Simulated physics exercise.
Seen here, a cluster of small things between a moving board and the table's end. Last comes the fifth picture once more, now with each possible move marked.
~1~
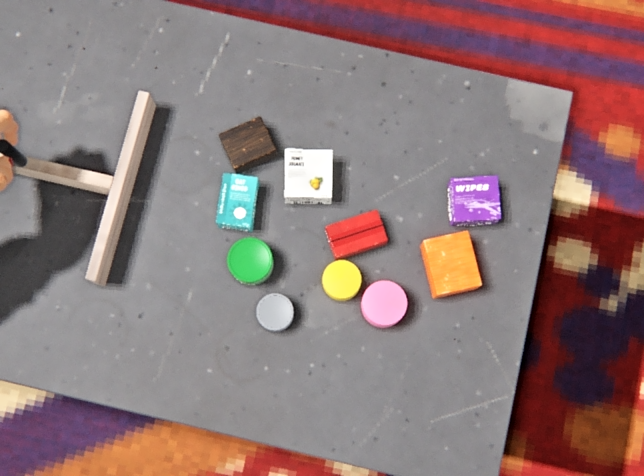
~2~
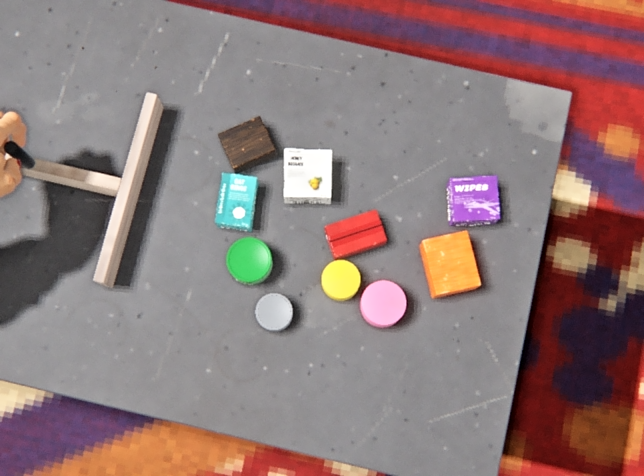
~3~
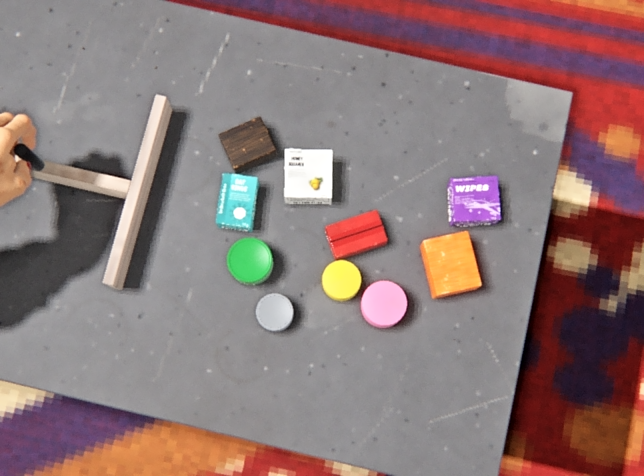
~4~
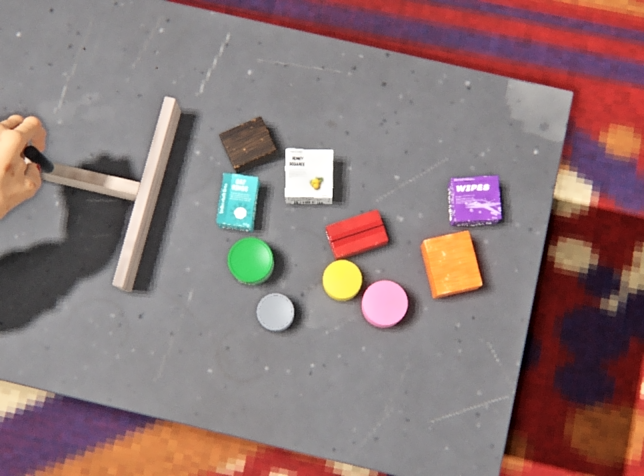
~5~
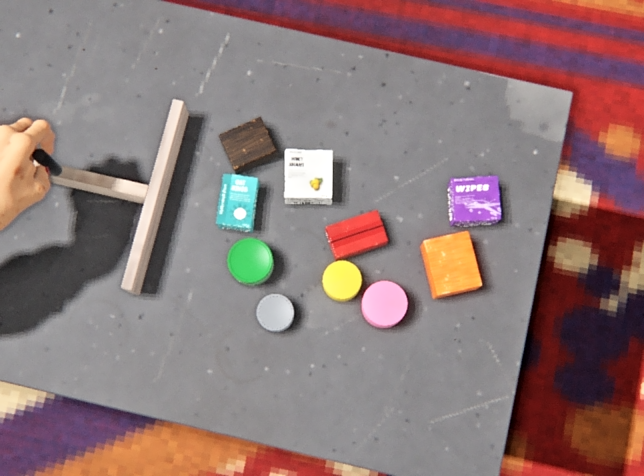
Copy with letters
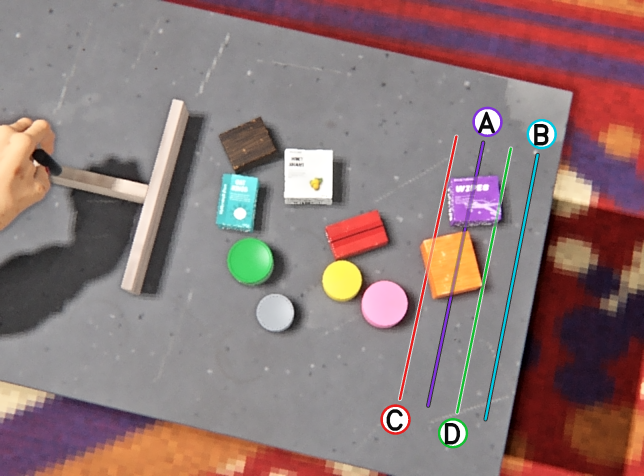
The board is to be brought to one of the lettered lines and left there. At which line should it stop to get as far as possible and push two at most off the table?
Line A.
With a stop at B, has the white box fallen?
Yes.
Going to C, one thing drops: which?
The orange block goes over.
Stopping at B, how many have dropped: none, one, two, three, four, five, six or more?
In all, six or more.
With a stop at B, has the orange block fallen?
Yes.
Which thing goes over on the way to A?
The orange block.
On the copy, A at (456, 270); B at (512, 283); C at (429, 264); D at (485, 277).
On A. First, board (262, 218); black block (318, 152); white box (342, 188).
Then, board (371, 243); orange block (494, 277); purple box (490, 198).
Finally, board (457, 263); orange block over the edge; red box (520, 288); one fallen.
By contrast, B drops six; C is within the limit but short; D drops four.
